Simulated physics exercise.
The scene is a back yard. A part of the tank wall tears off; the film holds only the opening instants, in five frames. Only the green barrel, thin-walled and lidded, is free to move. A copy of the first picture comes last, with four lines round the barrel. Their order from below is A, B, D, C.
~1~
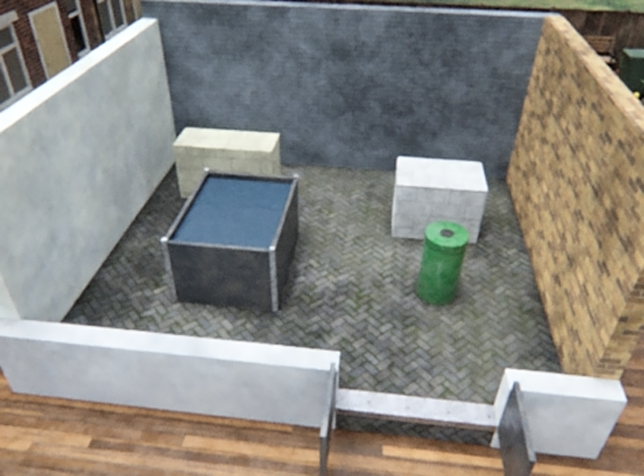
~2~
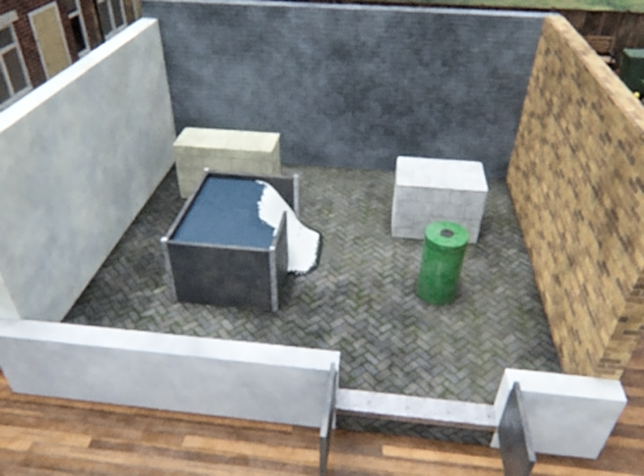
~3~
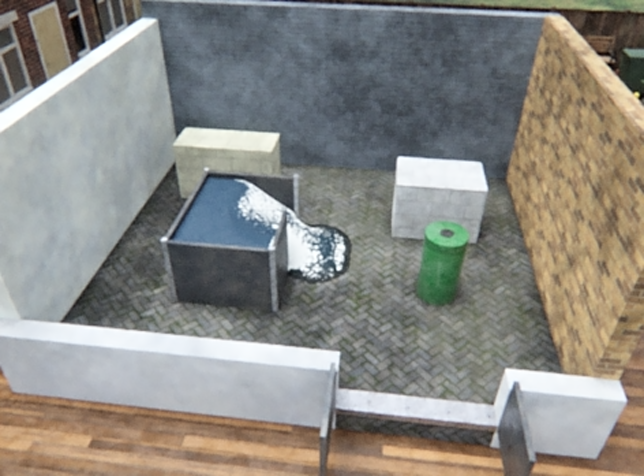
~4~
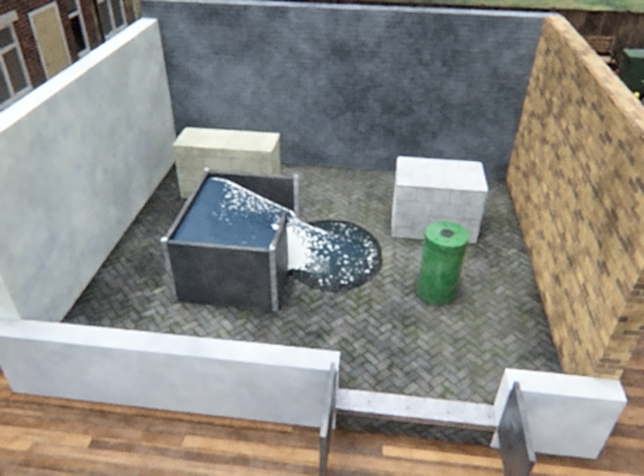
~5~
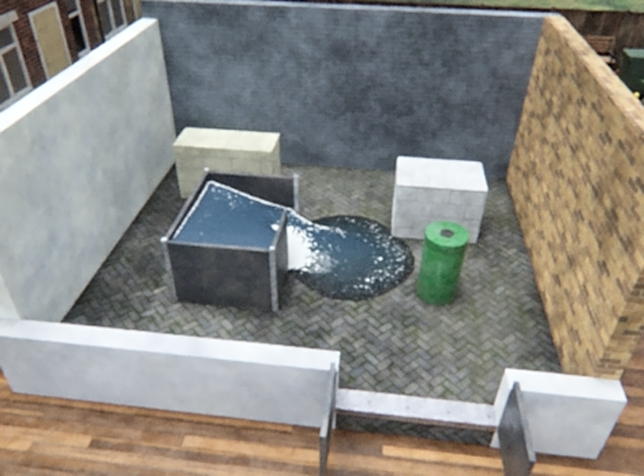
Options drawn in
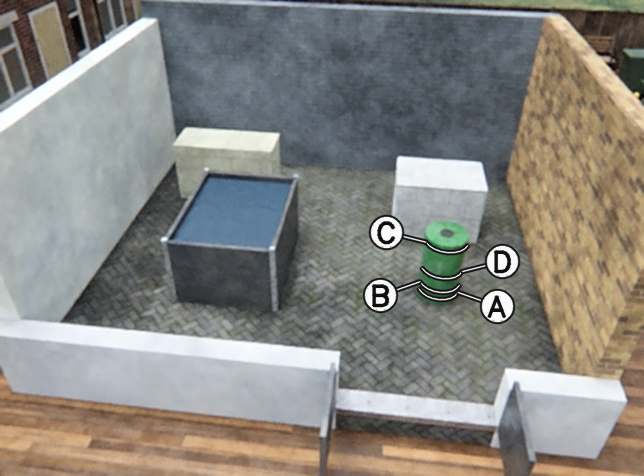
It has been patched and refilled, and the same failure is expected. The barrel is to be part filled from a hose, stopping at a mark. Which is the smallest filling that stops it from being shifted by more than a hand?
Choose D.
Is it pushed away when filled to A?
Yes.
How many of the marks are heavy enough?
Two of the four.
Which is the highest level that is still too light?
B.
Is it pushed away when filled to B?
Yes, that goes wrong.
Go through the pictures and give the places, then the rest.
In the first picture, lid of the green barrel at (447, 233); tank full, its middle at (237, 212); open gate at (421, 364).
In the second picture, water covers 2 % of the ground, mostly out of sight from here.
In the third picture, 4 % of the ground under water, its edge towards the barrel at (340, 262).
In the fourth picture, 6 % of the ground under water, its edge towards the barrel at (374, 266).
In the fifth picture, lid of the green barrel at (447, 233); 10 % of the ground under water, its edge towards the barrel at (403, 271).
In white, A at (438, 299); B at (440, 292); C at (447, 252); D at (442, 278); from the bottom up A, B, D, C.
For level A, it is pushed about 4 times its own width away.
For level B, it is pushed about its own width away.
For level C, it does not move.
For level D, it does not move.
